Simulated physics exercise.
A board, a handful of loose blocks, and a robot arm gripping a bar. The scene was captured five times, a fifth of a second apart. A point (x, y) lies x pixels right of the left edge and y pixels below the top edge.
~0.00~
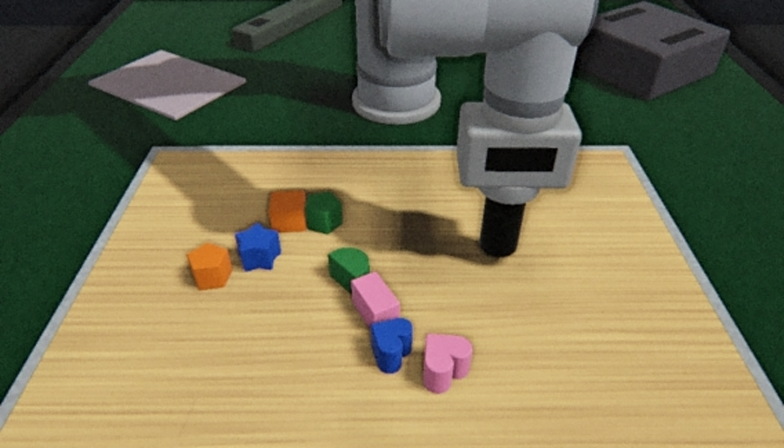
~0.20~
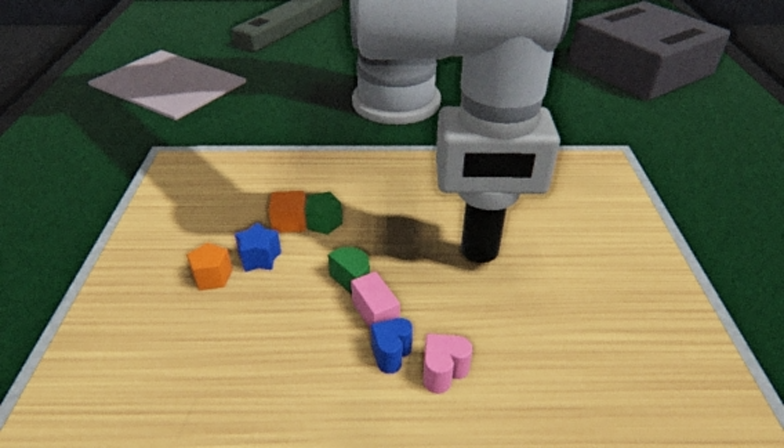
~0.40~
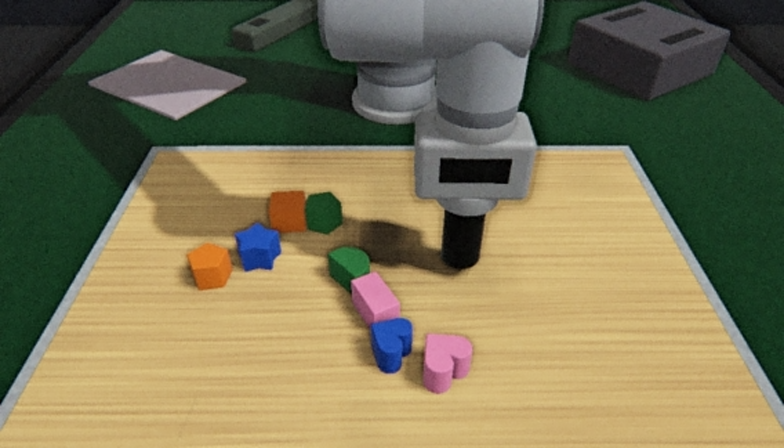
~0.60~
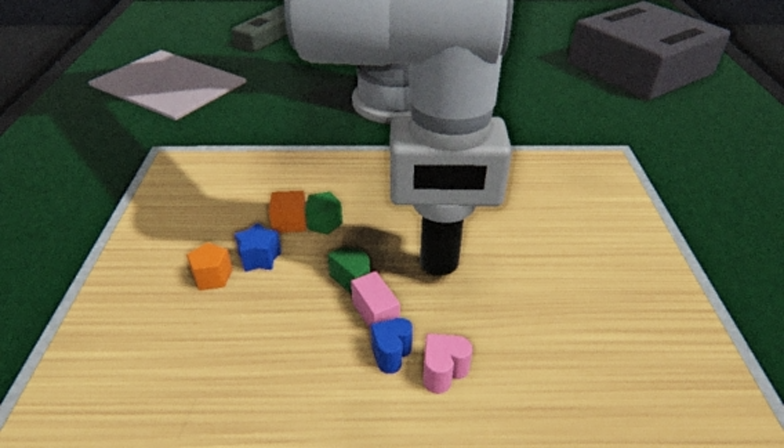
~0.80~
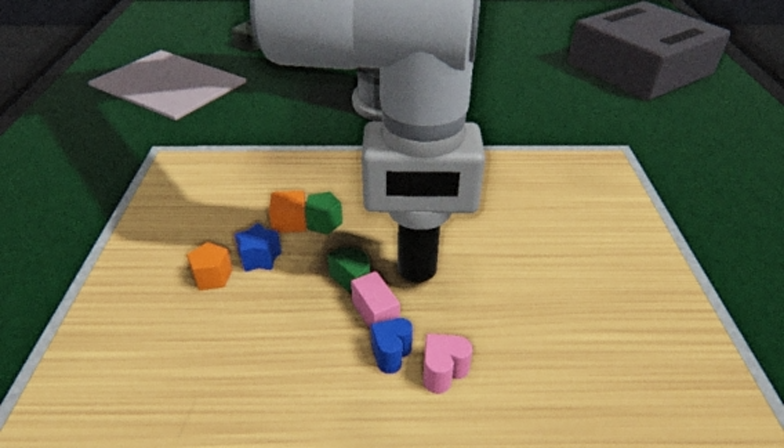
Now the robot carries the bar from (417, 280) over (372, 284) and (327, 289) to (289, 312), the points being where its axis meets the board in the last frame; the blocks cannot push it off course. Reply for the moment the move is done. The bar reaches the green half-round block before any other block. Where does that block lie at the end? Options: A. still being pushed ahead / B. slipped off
The answer is B.
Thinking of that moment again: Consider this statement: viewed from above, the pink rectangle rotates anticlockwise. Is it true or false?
Verdict: True.
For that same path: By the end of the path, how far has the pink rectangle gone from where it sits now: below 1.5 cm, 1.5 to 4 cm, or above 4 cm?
I'd go with under 1.5 cm for this block.
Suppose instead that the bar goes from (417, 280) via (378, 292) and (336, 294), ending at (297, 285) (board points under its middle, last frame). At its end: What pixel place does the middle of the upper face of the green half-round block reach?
The top centre is at (294, 238).
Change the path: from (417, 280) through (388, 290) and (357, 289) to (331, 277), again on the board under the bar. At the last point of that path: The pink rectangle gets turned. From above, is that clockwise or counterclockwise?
It rotates counterclockwise.
On the path given first. One third of the way, bar (371, 272); green half-round block (333, 258); pink rectangle (369, 293), turned 25° anticlockwise.
Two thirds of the way, bar (325, 278); green half-round block (292, 256), turned 50° clockwise; pink rectangle (365, 294), turned 40° anticlockwise.
At the end, bar (287, 301); blue star block unmoved; green half-round block (284, 257), turned 75° clockwise; pink rectangle (365, 294), turned 40° anticlockwise.
